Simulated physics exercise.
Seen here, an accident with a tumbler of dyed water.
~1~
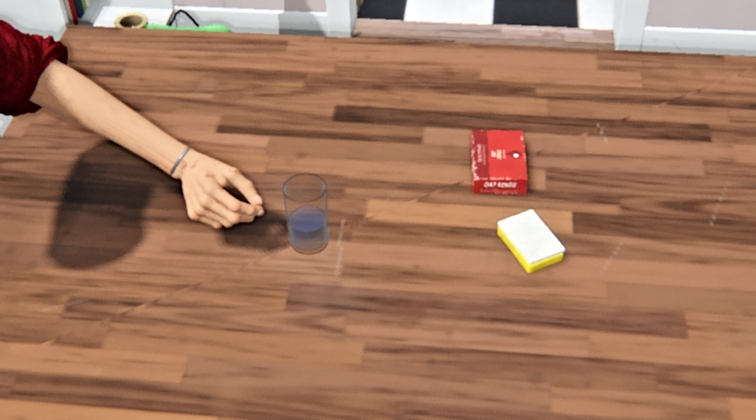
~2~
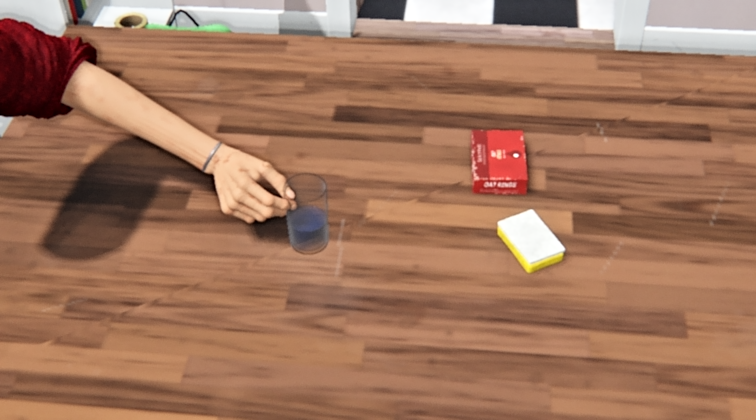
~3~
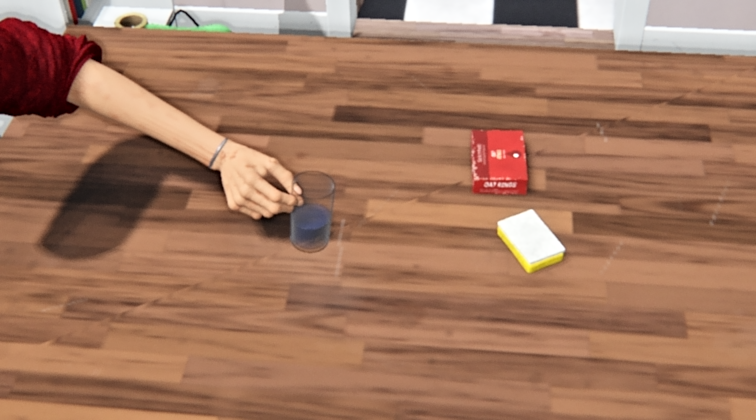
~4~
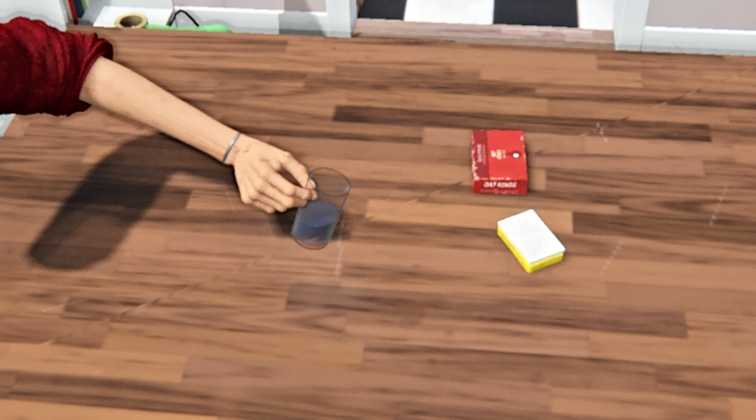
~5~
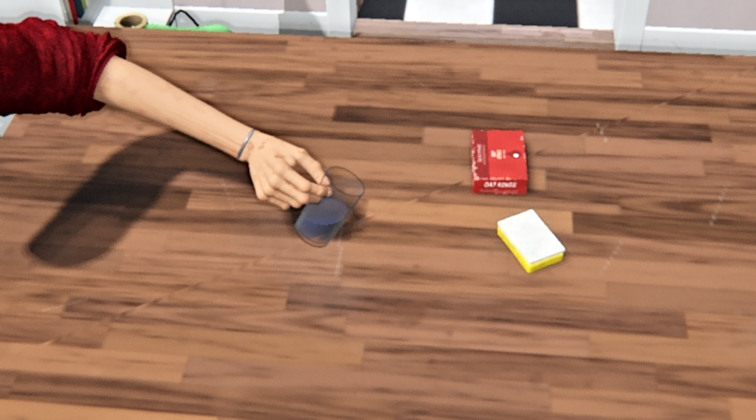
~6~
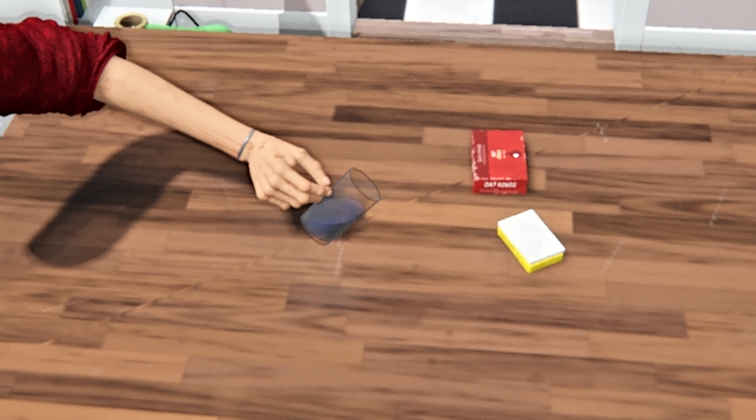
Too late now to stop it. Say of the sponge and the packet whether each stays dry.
Sponge becomes wet, packet becomes wet.
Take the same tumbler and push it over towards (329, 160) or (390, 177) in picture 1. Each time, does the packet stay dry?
Case one, the item is left alone; case two, the item is caught.
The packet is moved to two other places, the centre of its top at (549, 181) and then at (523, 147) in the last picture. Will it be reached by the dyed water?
For the first place it is touched by the spill; for the second it is touched by the spill.
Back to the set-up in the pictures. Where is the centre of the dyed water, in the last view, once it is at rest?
Roughly (532, 203).
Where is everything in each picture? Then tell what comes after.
In the first frame, it stands upright; tumbler (307, 213) about a third full; sponge (531, 235); packet (499, 154).
In the second frame, pushed off balance; tumbler about a third full, surface at (308, 219).
In the third frame, pushed off balance; tumbler (312, 211) about a third full; packet (499, 154).
In the fourth frame, pushed off balance; tumbler about a third full, surface at (319, 214); sponge (531, 235).
In the fifth frame, pushed off balance; tumbler (330, 206) tipped 30°.
In the sixth frame, it is falling; tumbler (341, 206) tipped 45°; sponge (531, 235); packet (499, 154).
Shortly, the puddle covers about as much as a plate; the sponge is soaking at its edge; the packet is soaking at its edge.
At the finish, the puddle covers about as much as a plate; the sponge is soaking at its edge; the packet is soaking at its edge.
